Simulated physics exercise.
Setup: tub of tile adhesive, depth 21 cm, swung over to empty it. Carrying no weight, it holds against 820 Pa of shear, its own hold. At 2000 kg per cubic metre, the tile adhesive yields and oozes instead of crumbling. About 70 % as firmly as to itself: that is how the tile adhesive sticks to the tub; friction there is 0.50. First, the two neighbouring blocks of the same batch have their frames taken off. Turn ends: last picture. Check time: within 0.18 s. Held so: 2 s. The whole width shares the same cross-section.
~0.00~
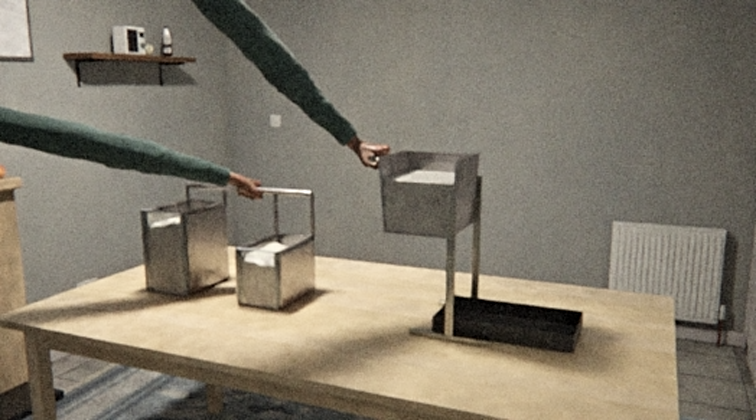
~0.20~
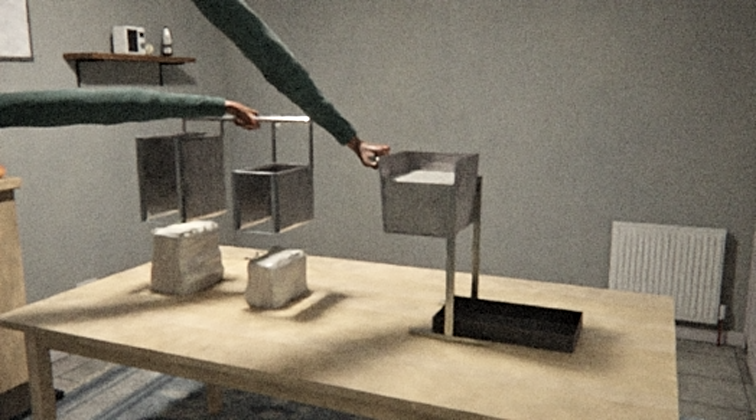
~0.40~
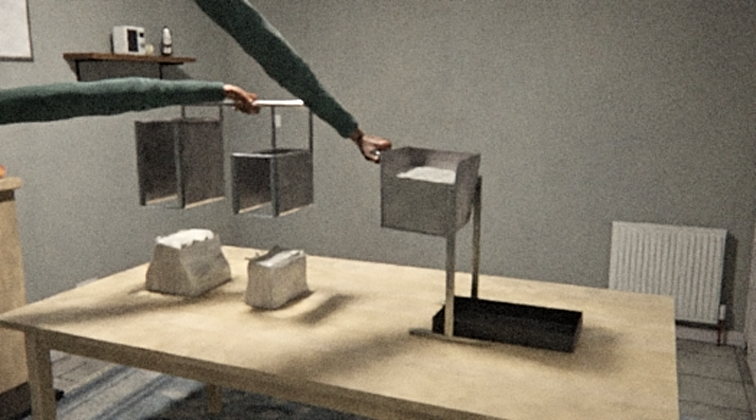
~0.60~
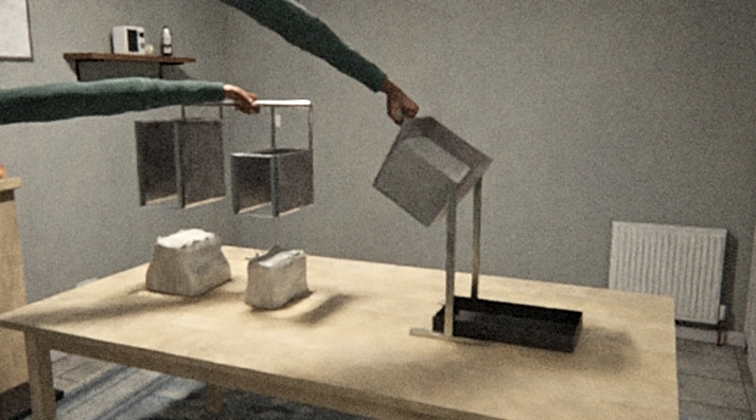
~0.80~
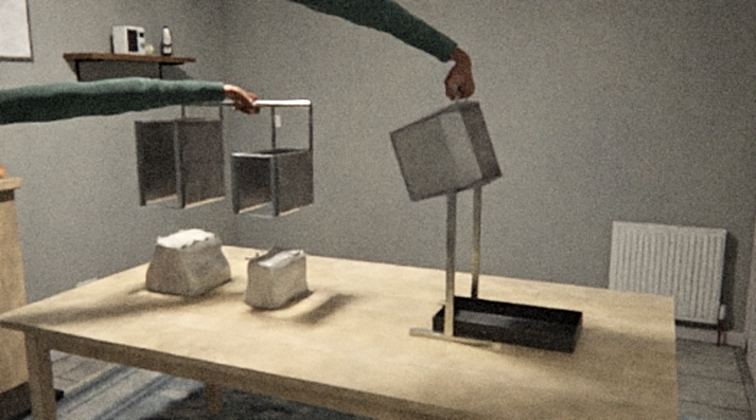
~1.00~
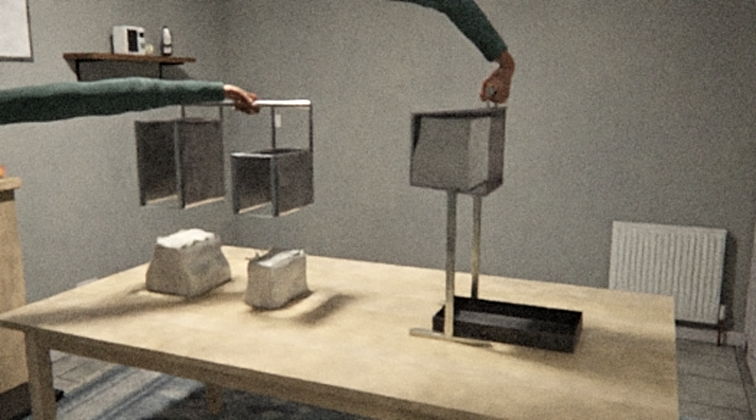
A hand lifted two metal boxes off two pale grey blocks, and the left block sagged a little, then another hand swung a square tub on a stand over to the right until it was upside down.
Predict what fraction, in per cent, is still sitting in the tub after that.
Near 73 % is still in the tub.
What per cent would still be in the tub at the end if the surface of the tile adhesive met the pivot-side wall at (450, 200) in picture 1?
Result: Approx. 100 % remaining in tub.
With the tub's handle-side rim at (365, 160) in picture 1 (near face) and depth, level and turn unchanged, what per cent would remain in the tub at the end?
I'd guess around 50 per cent remains.
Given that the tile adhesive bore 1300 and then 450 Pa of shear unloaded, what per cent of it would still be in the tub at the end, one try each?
First try roughly 100 per cent, second try roughly 55 per cent.
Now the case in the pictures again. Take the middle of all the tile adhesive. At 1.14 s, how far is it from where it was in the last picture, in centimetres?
Looks like around 3 cm to me.
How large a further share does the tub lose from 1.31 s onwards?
Close to 22 % of the whole load.
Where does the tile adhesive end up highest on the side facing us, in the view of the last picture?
Around (433, 147).
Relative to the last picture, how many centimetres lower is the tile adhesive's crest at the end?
Roughly 8 cm.
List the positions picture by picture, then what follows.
The first frame shows handle-side rim at (381, 158), tilt 0 degrees; top of the tile adhesive at (453, 183); blocks stand 25 cm, 16 cm (left to right).
The second frame shows handle-side rim at (381, 158), tilt 0 degrees; top of the tile adhesive at (453, 183); blocks stand 22 cm, 16 cm (left to right).
The third frame shows handle-side rim at (383, 153), tilt 4 degrees; top of the tile adhesive at (388, 175); blocks stand 18 cm, 16 cm (left to right).
The fourth frame shows handle-side rim at (408, 122), tilt 33 degrees; top of the tile adhesive at (401, 143); blocks stand 18 cm, 16 cm (left to right).
The fifth frame shows handle-side rim at (458, 105), tilt 70 degrees; top of the tile adhesive at (437, 117); blocks stand 18 cm, 16 cm (left to right).
The sixth frame shows handle-side rim at (488, 112), tilt 91 degrees; top of the tile adhesive at (425, 118); blocks stand 18 cm, 16 cm (left to right).
After 1.14 s, the tub is at 91 degrees and holds 100 %.
After 1.31 s, the tub is at 91 degrees and holds 94 %.
After 1.48 s, the tub is at 91 degrees and holds 87 %.
After 1.65 s, the tub is at 91 degrees and holds 81 %.
After 3.00 s, at the end, the tub is at 91 degrees and holds 73 %.
